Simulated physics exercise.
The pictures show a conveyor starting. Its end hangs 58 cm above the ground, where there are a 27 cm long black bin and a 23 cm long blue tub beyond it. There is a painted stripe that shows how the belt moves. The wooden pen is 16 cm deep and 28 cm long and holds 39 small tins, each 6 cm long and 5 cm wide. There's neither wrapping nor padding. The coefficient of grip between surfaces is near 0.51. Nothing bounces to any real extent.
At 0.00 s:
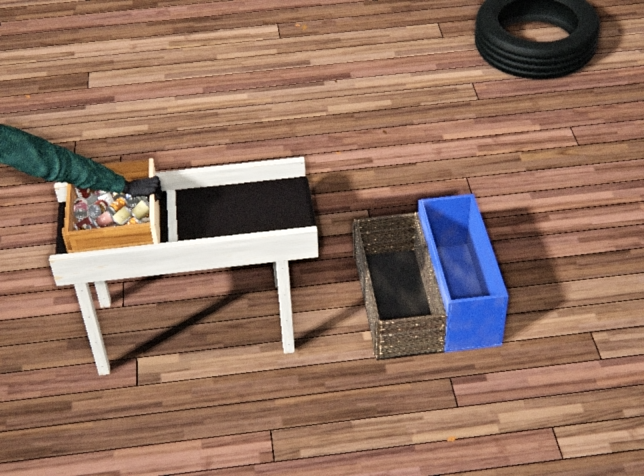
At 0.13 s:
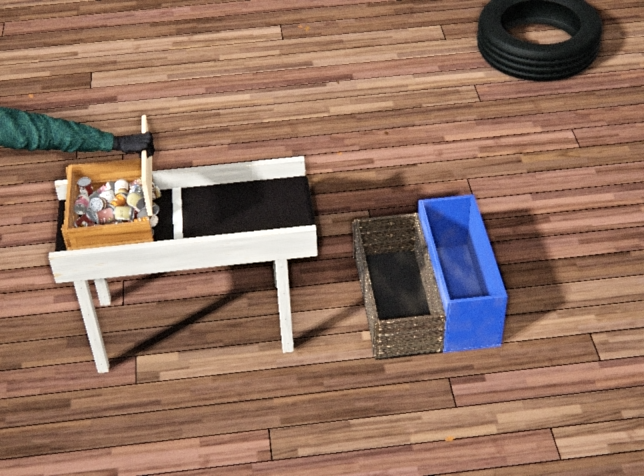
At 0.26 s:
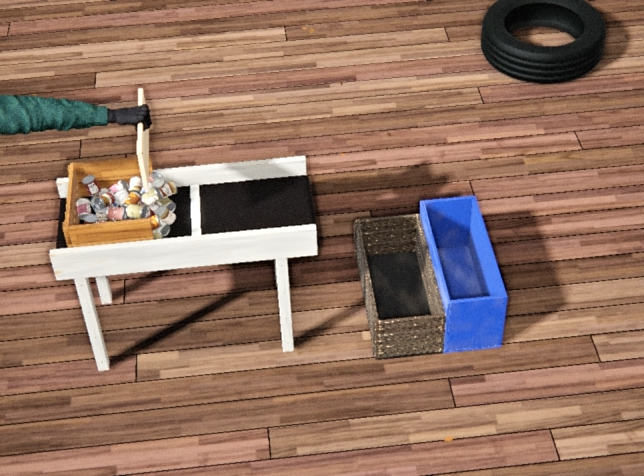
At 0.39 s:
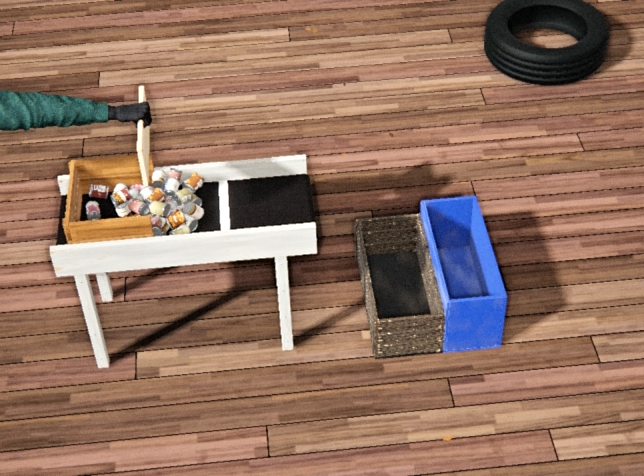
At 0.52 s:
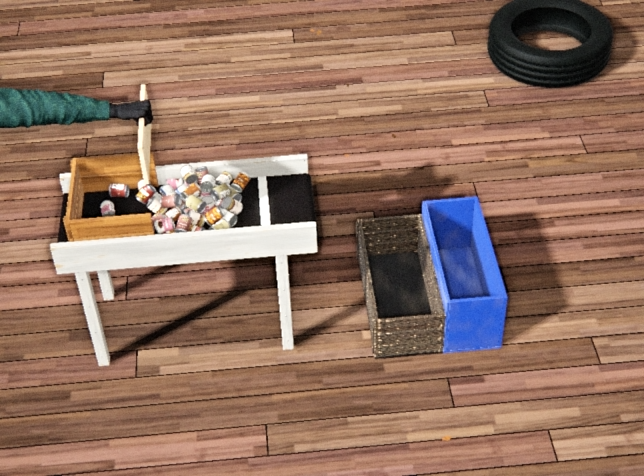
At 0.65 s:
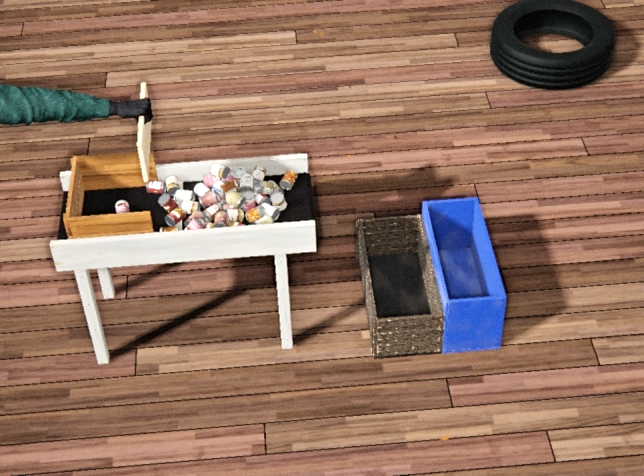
A green-sleeved arm lifts a wooden pen's gate, and small tins move right along the belt.
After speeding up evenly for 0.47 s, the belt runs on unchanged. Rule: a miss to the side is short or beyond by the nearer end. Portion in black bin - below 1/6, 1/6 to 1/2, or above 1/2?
Above 1/2.
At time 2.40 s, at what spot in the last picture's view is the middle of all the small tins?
Around (404, 299).
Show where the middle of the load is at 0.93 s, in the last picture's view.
Estimated middle - around (316, 195).
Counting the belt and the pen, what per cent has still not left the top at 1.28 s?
Roughly 5 per cent.
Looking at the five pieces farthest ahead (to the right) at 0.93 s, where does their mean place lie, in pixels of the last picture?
Somewhere near pixel (372, 217).
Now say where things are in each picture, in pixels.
In the first picture (we follow the rim corner now nearest the camera), wooden pen at (68, 233); black bin at (380, 322); belt has run 0 cm; nothing out yet.
Wooden pen at (68, 230); belt has run 2 cm, in the second picture.
Wooden pen at (68, 227); belt has run 8 cm; 4 out, the lowest tin at (166, 204), in the third picture.
Wooden pen at (68, 224); belt has run 19 cm; 17 out, the lowest tin at (182, 208), in the fourth picture.
Wooden pen at (69, 221); belt has run 33 cm; 30 out, the lowest tin at (227, 218), in the fifth picture.
Wooden pen at (69, 219); black bin at (377, 320); belt has run 49 cm; 37 out, the lowest tin at (212, 181), in the sixth picture.
After 0.93 s, 1 still in the wooden pen, 18 on the belt and 20 in the air.
After 1.28 s, 27 in the black bin, 1 on the belt and 11 in the air.
After 1.77 s, 38 in the black bin and 1 on the belt.
Outcome (at 2.40 s), 38 in the black bin and 1 on the ground short of the black bin. Asked share, 38 of 39, 97 per cent.
